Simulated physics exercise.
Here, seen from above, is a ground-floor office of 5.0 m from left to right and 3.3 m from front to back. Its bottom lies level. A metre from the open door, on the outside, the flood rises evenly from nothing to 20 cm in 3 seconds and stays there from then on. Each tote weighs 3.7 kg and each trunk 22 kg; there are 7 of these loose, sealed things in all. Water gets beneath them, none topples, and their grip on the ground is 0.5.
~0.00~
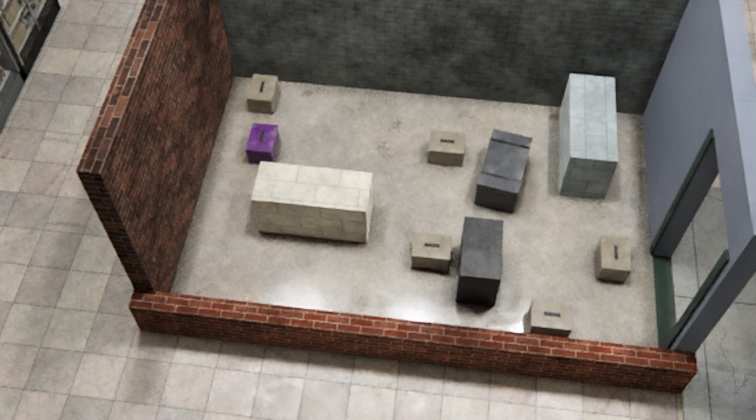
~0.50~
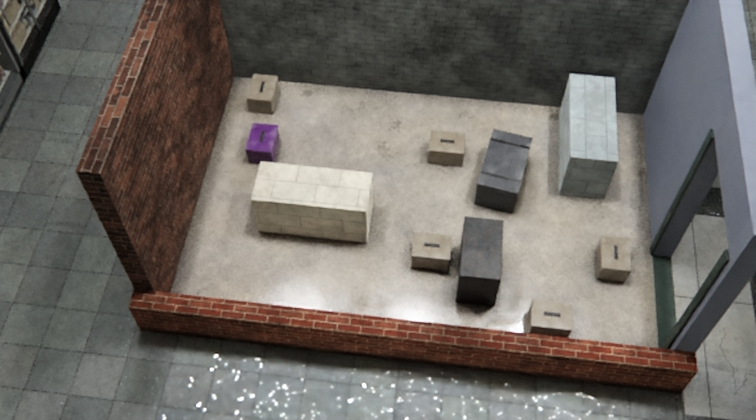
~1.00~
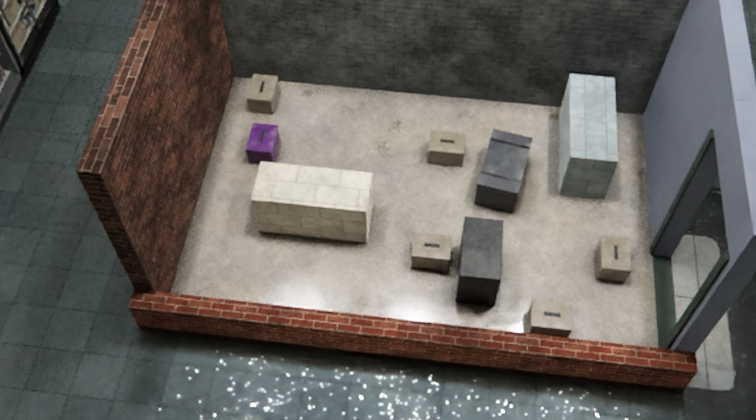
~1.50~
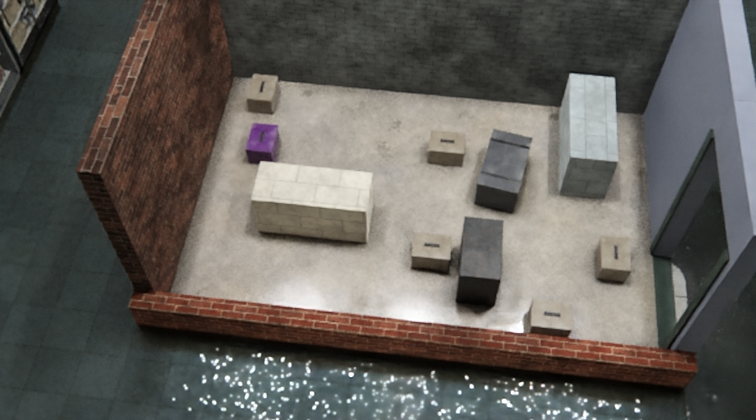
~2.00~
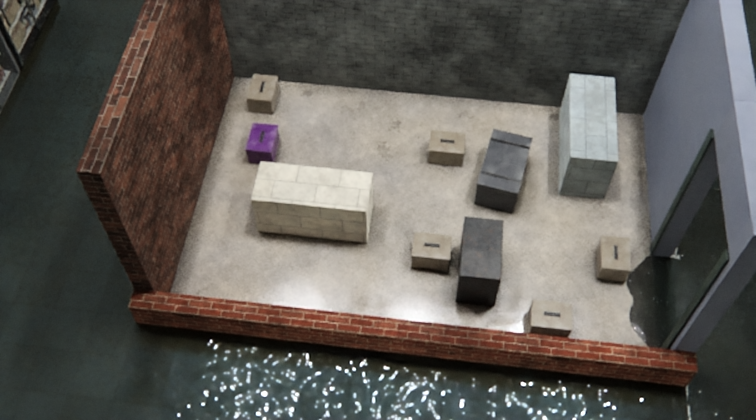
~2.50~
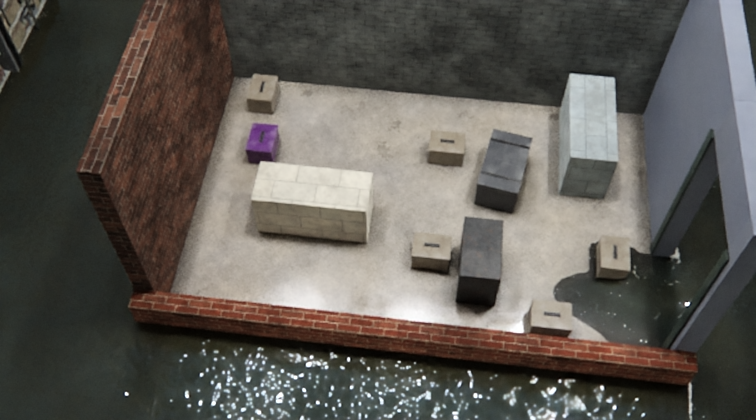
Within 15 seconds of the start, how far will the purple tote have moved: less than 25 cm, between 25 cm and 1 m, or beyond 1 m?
Expect it to be pushed part of a metre.
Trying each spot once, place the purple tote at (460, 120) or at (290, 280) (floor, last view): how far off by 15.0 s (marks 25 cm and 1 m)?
From the first spot it would go a long distance, and from the second it would go a long distance.
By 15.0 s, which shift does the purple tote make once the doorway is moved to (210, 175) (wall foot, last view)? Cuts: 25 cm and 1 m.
Then the purple tote ends far away.
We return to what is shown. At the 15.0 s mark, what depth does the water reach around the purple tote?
13 cm or so.
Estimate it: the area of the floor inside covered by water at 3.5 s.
Roughly 3.0 m2 of it is wet.
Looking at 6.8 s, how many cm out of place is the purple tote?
By that time, close to 0 cm.
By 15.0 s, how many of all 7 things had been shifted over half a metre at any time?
7.
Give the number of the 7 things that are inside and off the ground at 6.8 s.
By my count, 2.
After 3.5 s the purple tote is near (262, 137), 0.0 m from its start, aground; 0 afloat.
After 6.8 s the purple tote is near (262, 137), 0.0 m from its start, aground; 2 afloat.
After 11.0 s the purple tote is near (255, 116), 0.3 m from its start, afloat; 7 afloat.
After 15.0 s the purple tote is near (251, 89), 0.7 m from its start, afloat; 7 afloat.
